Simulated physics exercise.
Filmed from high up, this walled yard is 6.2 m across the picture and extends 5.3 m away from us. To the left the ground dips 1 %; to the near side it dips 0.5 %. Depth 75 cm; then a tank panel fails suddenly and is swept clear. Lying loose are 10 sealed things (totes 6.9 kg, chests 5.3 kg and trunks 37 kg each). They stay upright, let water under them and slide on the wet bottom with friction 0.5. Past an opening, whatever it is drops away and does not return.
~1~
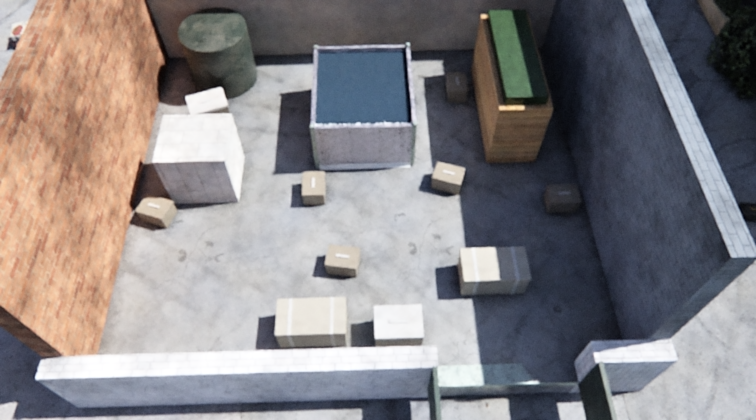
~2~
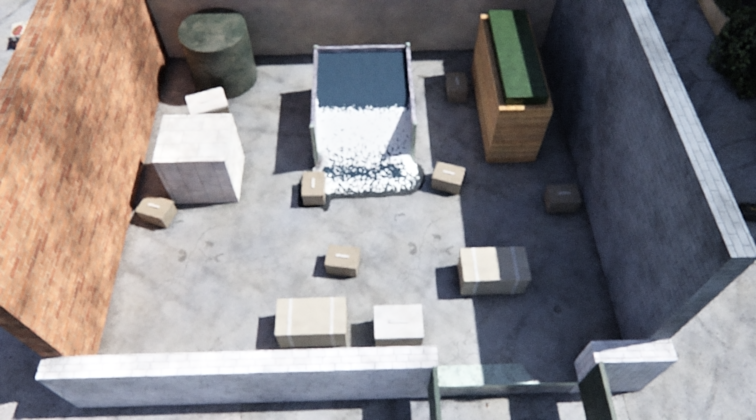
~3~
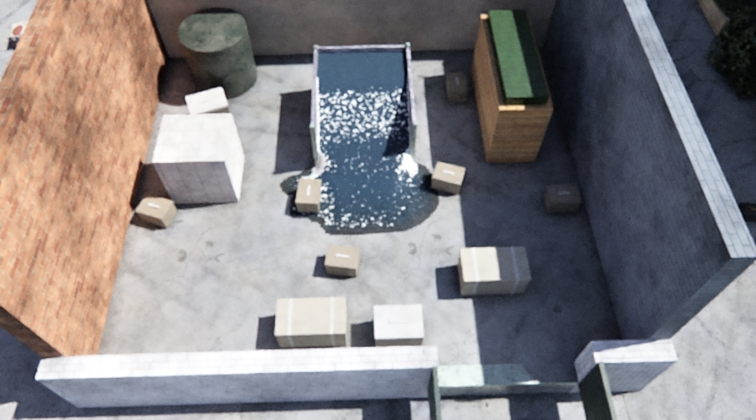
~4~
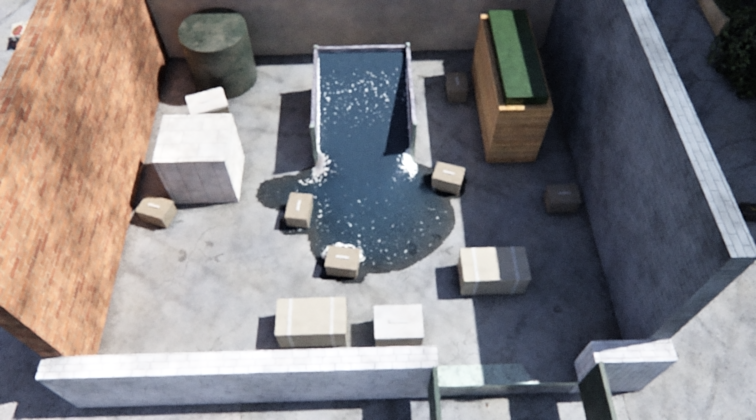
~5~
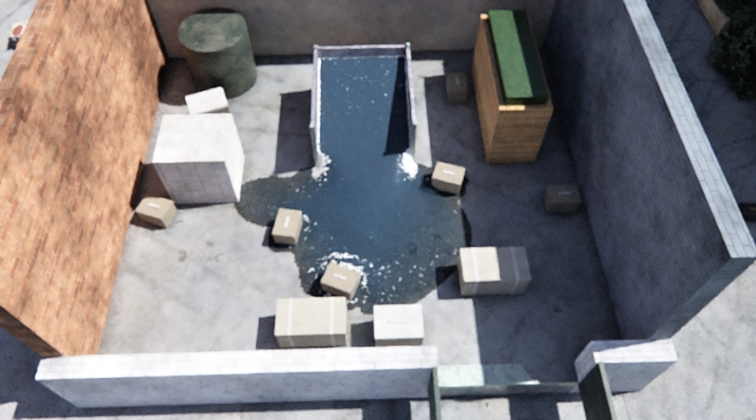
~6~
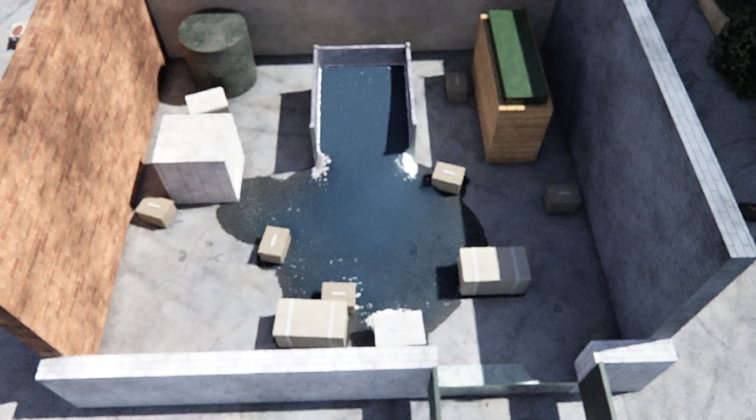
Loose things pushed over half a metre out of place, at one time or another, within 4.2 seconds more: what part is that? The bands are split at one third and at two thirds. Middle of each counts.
It falls between one and two thirds.
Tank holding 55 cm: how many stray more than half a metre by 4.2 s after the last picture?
So the tally would be 5.
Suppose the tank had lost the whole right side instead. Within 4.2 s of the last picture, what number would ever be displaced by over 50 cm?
The answer then is 5.
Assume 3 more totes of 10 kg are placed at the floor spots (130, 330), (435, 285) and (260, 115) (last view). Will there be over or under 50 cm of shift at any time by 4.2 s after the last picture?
Result, one by one: Exceeded, exceeded and not exceeded.
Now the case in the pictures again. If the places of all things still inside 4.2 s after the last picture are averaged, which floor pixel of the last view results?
That lands at roughly (326, 176).
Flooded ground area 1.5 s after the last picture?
I'd estimate close to 17 m2.
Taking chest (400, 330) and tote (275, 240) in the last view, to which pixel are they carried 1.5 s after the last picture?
Approx. (435, 331); approx. (104, 331).
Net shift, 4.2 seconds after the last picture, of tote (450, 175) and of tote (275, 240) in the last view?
0 cm and 250 cm.
Then, 0.4 s after the last picture 2 of 10 are over 50 cm from their spots; 2 afloat.
Then, 1.5 s after the last picture 3 of 10 are over 50 cm from their spots; 4 afloat.
Then, 2.8 s after the last picture 5 of 10 are over 50 cm from their spots; 2 afloat.
Then, 4.2 s after the last picture 6 of 10 are over 50 cm from their spots, and 6 have been at some point; 2 afloat.
